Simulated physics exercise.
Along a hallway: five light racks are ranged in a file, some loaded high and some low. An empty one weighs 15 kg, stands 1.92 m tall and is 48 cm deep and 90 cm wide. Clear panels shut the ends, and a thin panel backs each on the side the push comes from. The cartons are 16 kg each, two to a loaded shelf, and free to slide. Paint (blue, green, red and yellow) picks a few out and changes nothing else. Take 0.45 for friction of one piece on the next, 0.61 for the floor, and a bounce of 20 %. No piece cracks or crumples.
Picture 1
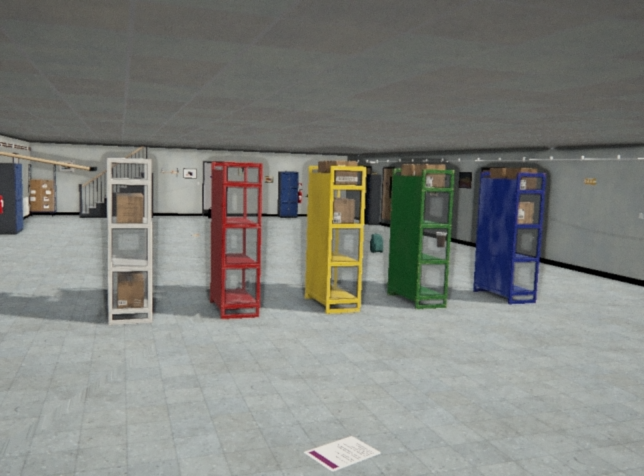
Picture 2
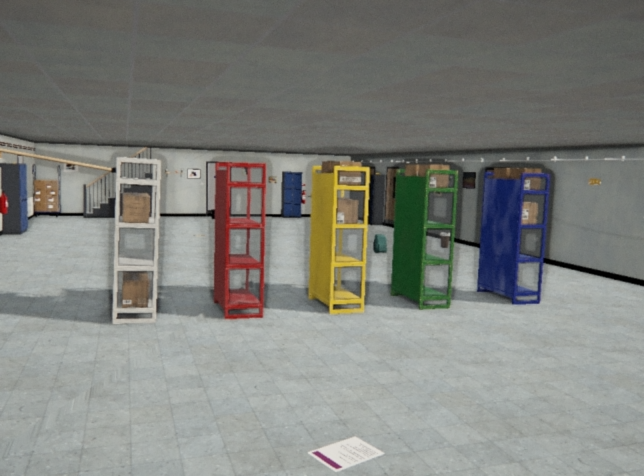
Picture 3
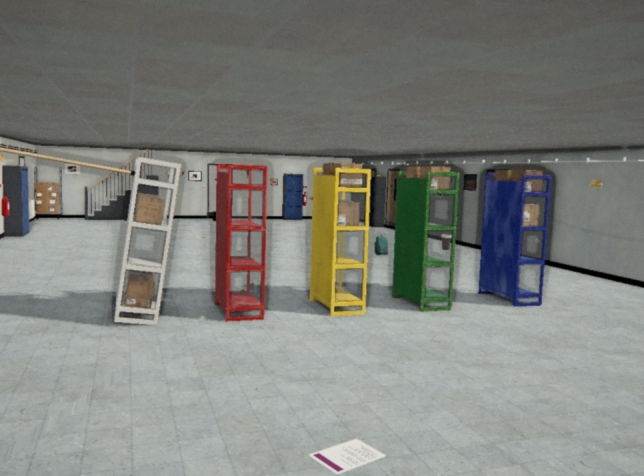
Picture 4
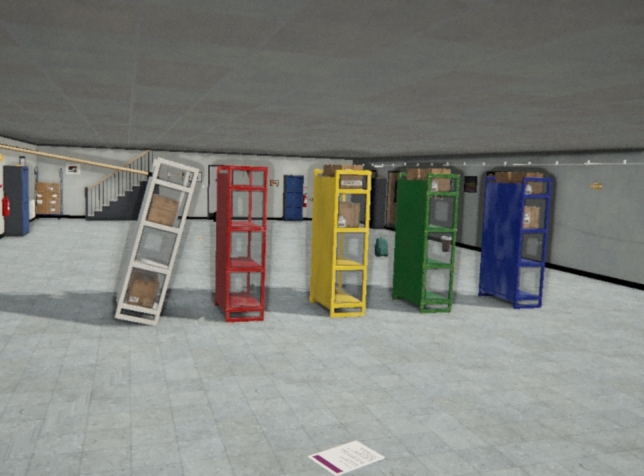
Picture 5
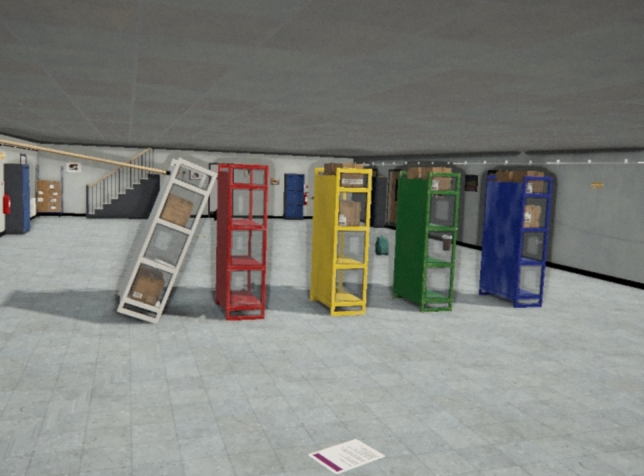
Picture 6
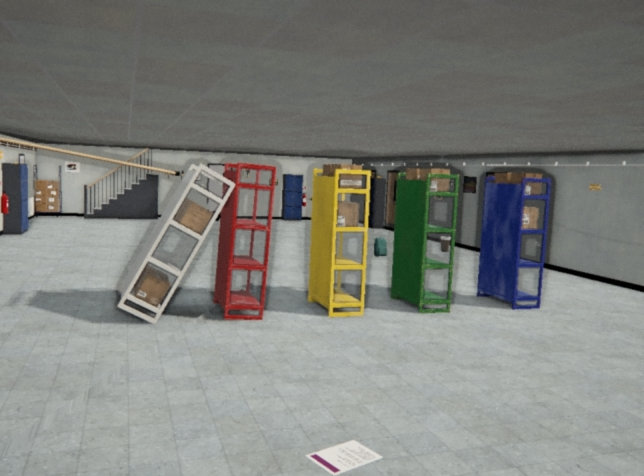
In a large room with a tiled floor, five shelving racks in white, red, yellow, green and blue stand in a row as a pole pushes the white one, which tilts rightward against the red rack, and the red rack shifts slightly.
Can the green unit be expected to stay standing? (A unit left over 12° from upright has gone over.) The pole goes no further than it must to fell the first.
That unit goes over.
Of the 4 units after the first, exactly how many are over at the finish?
The count is 4.
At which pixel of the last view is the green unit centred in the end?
Near (487, 271).
Then, 1.07 s past the last view, 4 cartons spilt or dropped; 2 of the 4 other units over; green unit unmoved; red unit 36° from how it stood.
Then, 2.33 s past the last view, 10 cartons spilt or dropped; 3 of the 4 other units over; green unit 39° from how it stood; red unit 62° from how it stood.
Then, 3.11 s past the last view, 14 cartons spilt or dropped; 4 of the 4 other units over; green unit 72° from how it stood; blue unit lying flat.
In the end, 14 cartons spilt or dropped; 4 of the 4 other units over; green unit 74° from how it stood; blue unit lying flat; yellow unit 72° from how it stood. Not one is left standing. From the last view, middles, green unit near (487, 271), blue unit near (581, 285).
